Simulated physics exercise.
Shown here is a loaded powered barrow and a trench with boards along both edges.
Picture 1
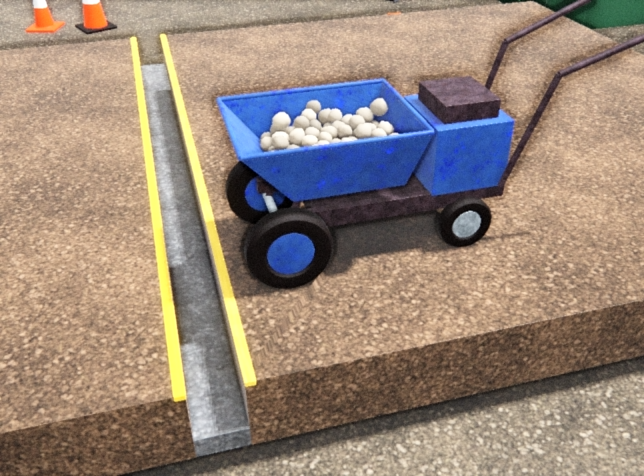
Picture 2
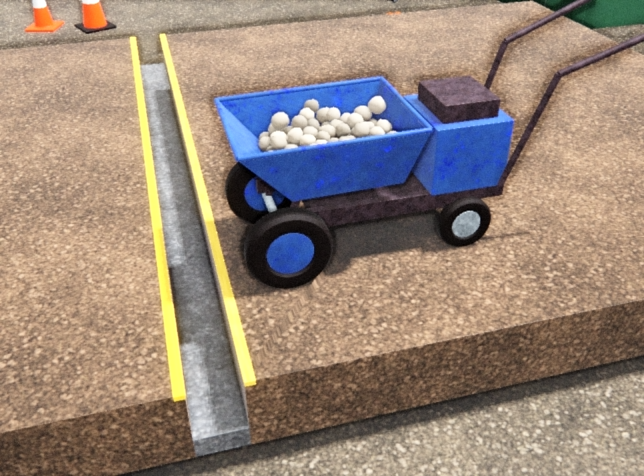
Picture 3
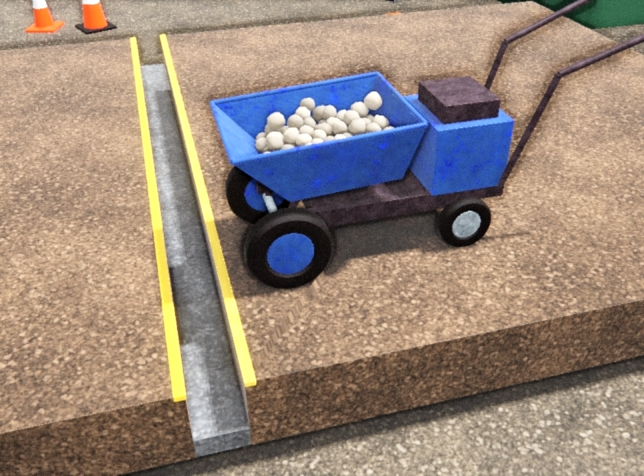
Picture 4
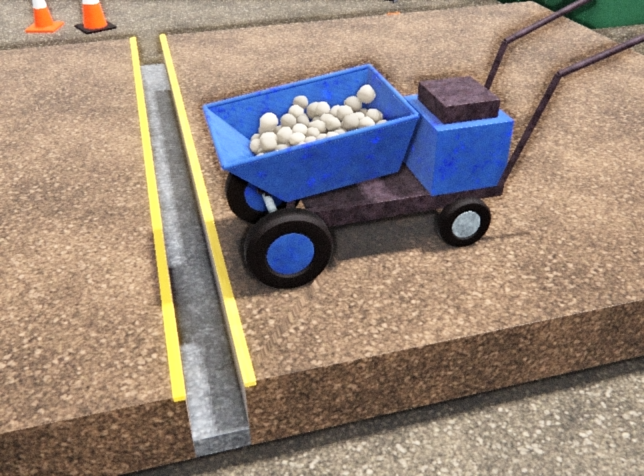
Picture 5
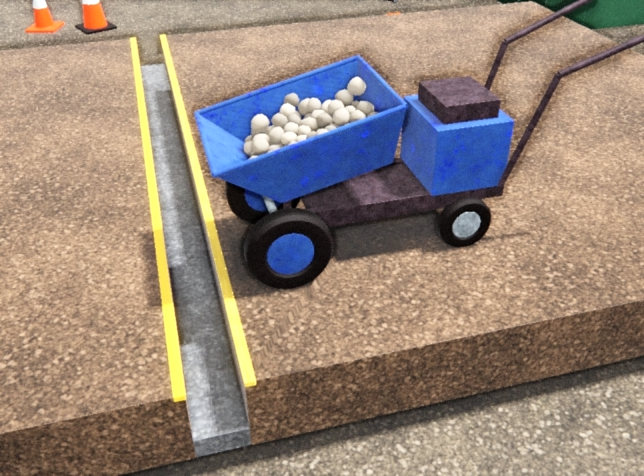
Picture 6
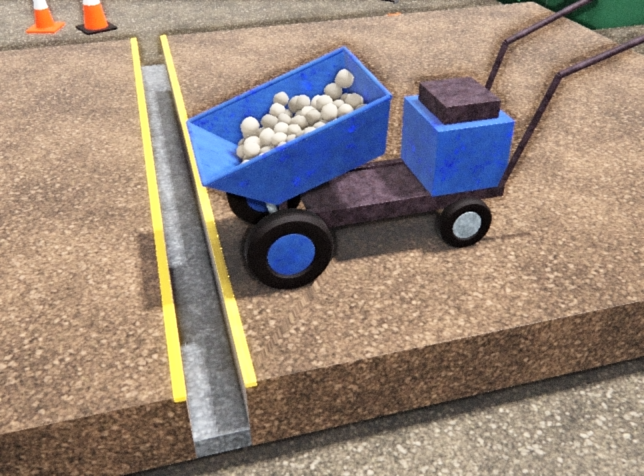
The clip opens on a blue powered barrow loaded with pale, rounded pebbles, its skip level, standing to the right of a narrow trench edged with yellow boards. The skip begins tilting slightly toward the trench, then steepens until its left lip is clearly lowered, while the wheels stay put.
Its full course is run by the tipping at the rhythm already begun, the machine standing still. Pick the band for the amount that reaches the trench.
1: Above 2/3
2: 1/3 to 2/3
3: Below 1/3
3, below 1/3.
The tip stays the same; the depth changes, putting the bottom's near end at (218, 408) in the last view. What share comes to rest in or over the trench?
About 0 percent.
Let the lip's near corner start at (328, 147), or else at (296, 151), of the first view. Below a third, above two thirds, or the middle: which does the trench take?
At the first place the answer is above two thirds, and at the second it is above two thirds.
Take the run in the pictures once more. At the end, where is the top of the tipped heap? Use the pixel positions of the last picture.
Around (136, 261).
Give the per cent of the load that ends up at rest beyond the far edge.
Roughly 95 percent.
Just after the last frame, skip tipped steeply; every one in the skip.
A moment on, skip tipped right over; the larger part in the skip; roughly a quarter beyond it; just a few falling.
Further on, skip tipped right over; about a tenth in the skip; almost all beyond it.
When it is over, skip tipped right over; just a few in the skip; just a few in or heaped over the trench; almost all beyond it.
